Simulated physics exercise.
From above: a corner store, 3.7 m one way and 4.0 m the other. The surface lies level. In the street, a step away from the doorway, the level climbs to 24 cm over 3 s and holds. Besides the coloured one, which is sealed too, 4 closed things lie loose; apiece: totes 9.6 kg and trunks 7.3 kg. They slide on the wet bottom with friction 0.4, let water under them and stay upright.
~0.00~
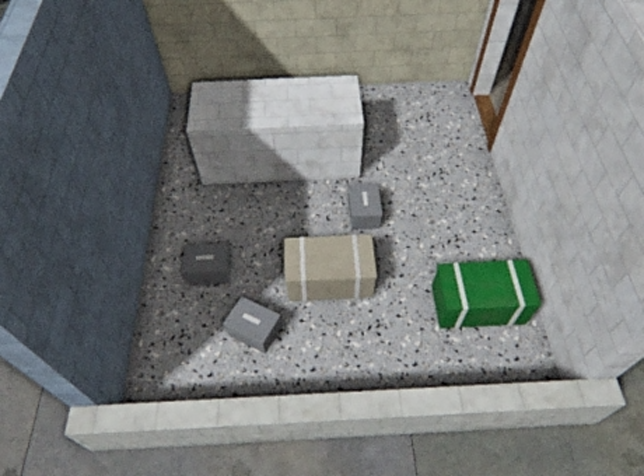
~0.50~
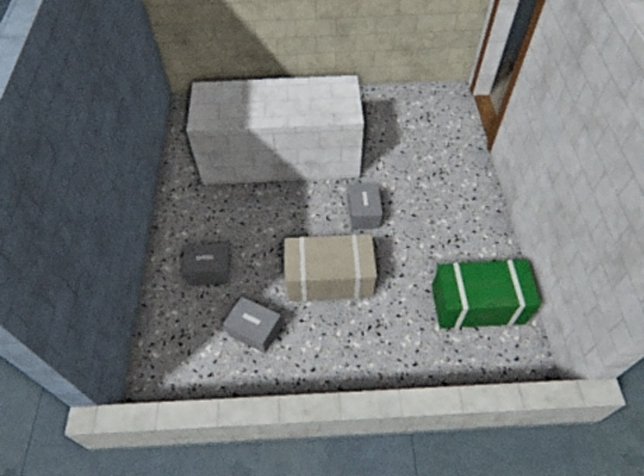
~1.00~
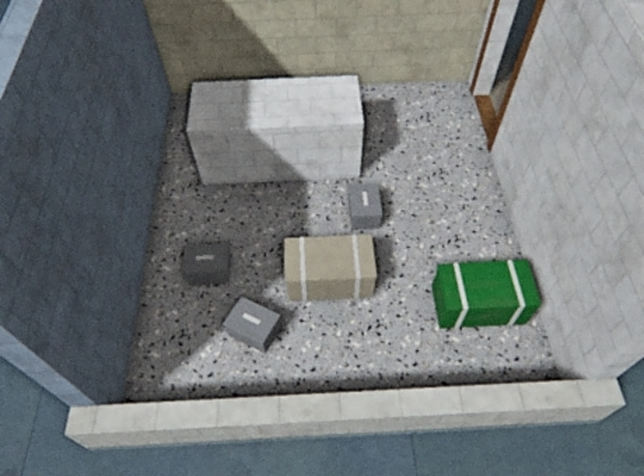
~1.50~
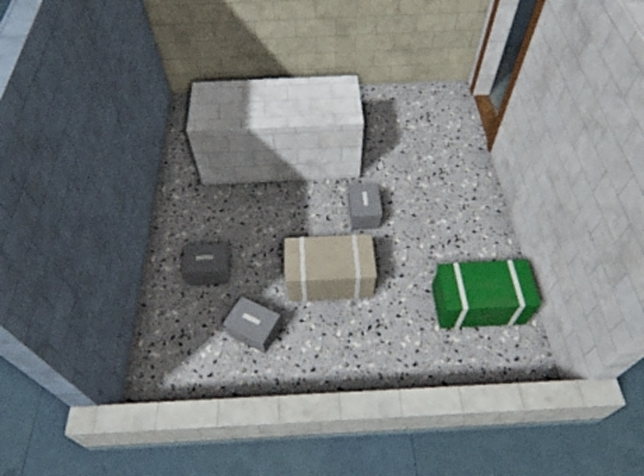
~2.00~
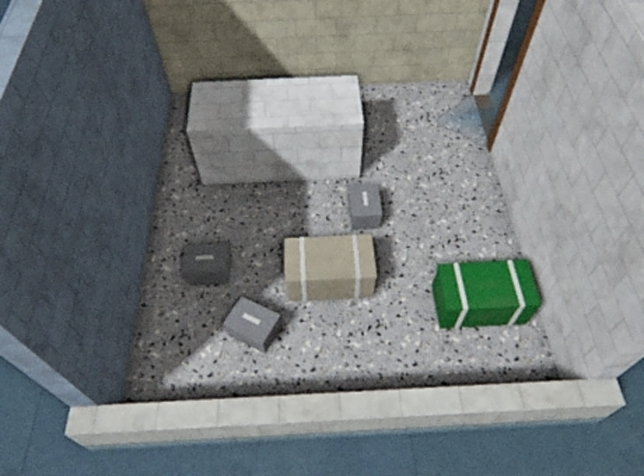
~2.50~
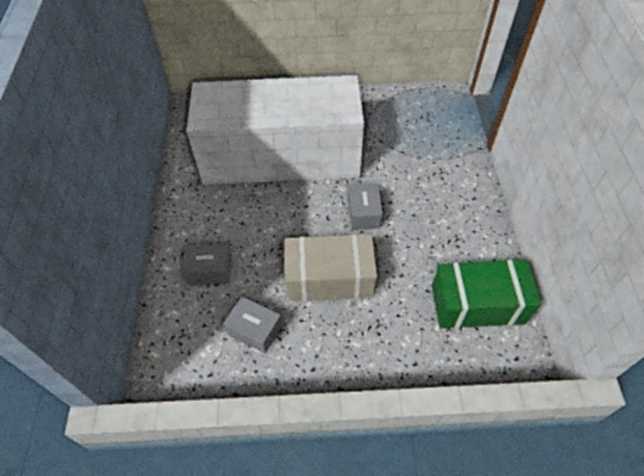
Water rises outside and spreads through the doorway across the far corner of the floor.
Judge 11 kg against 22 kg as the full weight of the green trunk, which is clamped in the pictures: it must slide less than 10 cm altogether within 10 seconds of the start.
Verdict: Only the higher weight holds it.
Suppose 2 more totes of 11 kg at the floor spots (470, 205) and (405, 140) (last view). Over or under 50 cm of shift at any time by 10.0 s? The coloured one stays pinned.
In that order: Less, more.
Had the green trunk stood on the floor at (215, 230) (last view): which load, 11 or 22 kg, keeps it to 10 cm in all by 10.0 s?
Neither is enough.
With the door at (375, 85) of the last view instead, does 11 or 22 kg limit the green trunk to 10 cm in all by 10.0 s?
Then neither load is enough.
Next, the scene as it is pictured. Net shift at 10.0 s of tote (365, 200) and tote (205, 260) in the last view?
In that order: 40 cm, 30 cm.
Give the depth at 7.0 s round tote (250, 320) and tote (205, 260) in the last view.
Roughly 1 and 4 cm.
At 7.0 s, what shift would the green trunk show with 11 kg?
Roughly 5 cm.
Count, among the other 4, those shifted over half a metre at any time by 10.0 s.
0 of them.
After 3.5 s the green trunk would be 0 cm from its start with 11 kg and 0 cm from its start with 22 kg; 0 cm of water round it then.
After 4.5 s the green trunk would be 0 cm from its start with 11 kg and 0 cm from its start with 22 kg; 0 cm of water round it then.
After 7.0 s the green trunk would be 6 cm from its start with 11 kg and 0 cm from its start with 22 kg; 3 cm of water round it then.
After 10.0 s the green trunk would be 40 cm from its start with 11 kg and 1 cm from its start with 22 kg; 6 cm of water round it then.
